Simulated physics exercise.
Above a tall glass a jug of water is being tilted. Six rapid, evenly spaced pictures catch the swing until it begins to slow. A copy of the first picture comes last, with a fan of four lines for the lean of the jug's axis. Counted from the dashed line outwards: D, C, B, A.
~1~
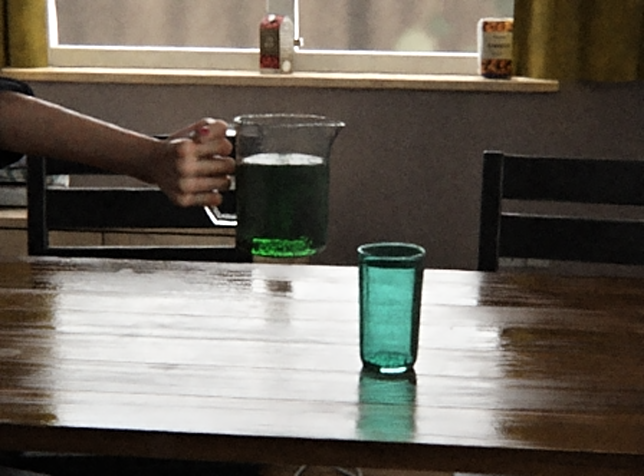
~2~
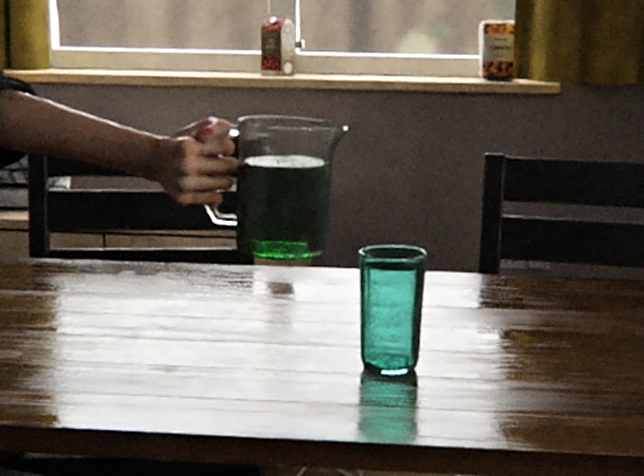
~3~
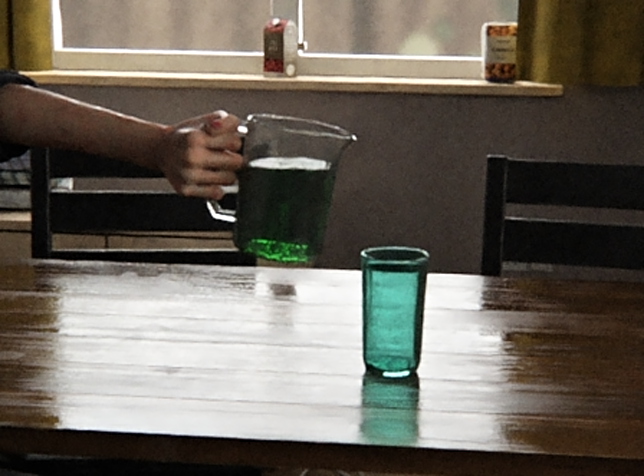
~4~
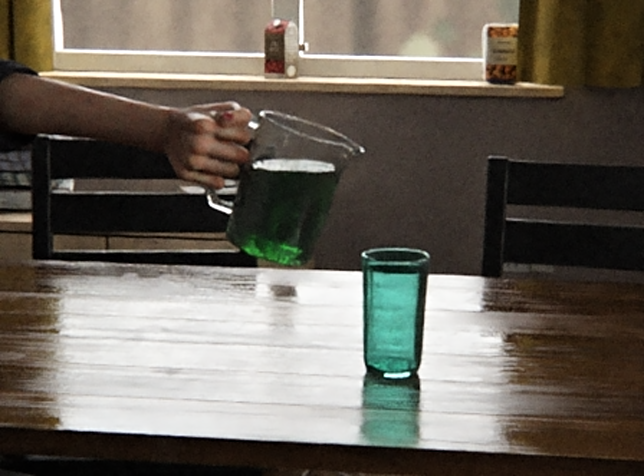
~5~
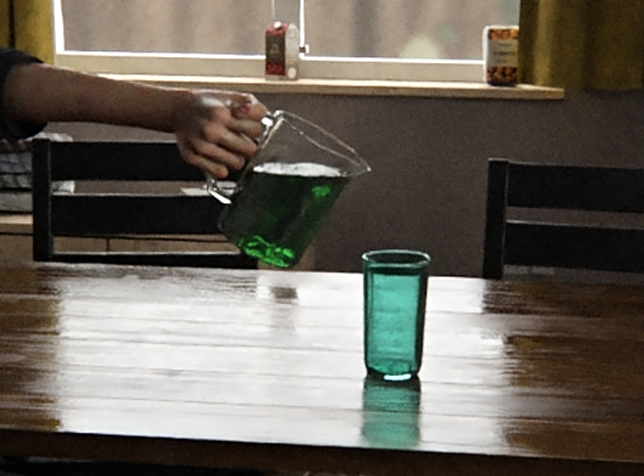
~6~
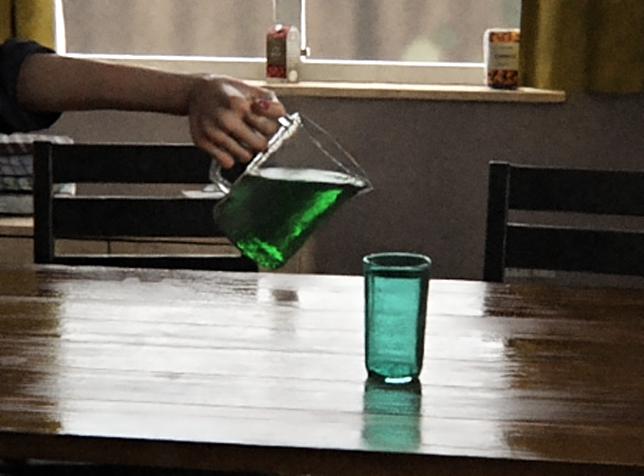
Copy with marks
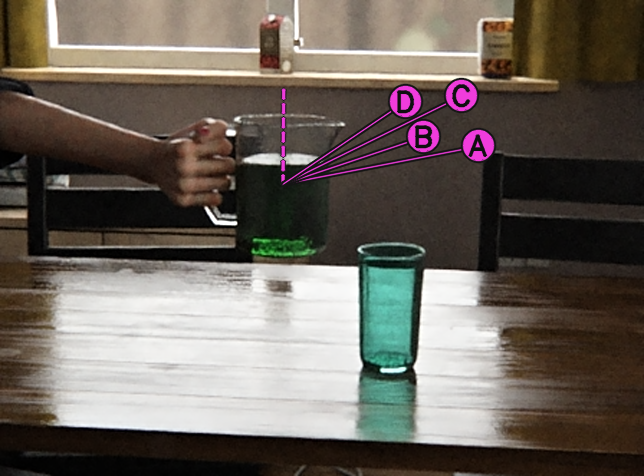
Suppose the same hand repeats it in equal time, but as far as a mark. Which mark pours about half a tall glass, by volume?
The answer is tilt C.
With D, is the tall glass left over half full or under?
Under half.
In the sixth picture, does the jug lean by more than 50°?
No, it does not.
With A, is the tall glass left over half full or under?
Over half.
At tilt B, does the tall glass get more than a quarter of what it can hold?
Yes, clearly.
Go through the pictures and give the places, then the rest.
Upright, lip at (342, 125); rim of the tall glass round (392, 250); nothing has left yet, in the first frame.
Tipped about 2°, lip at (346, 129); nothing has left yet, in the second frame.
Tipped about 8°, lip at (354, 138); nothing has left yet, in the third frame.
Tipped about 18°, lip at (362, 151); nothing has left yet, in the fourth frame.
Tipped about 29°, lip at (369, 168); nothing has left yet, in the fifth frame.
Tipped about 41°, lip at (373, 189); nothing has left yet, in the sixth frame.
On the marked copy, A at (461, 149); B at (407, 142); C at (446, 103); D at (392, 110).
With A, the tall glass ends with about 92 % of what it can hold; 4 % of the water is spilt.
With B, the tall glass ends with about 72 % of what it can hold.
With C, the tall glass ends with about 45 % of what it can hold.
With D, the tall glass ends with about 25 % of what it can hold.
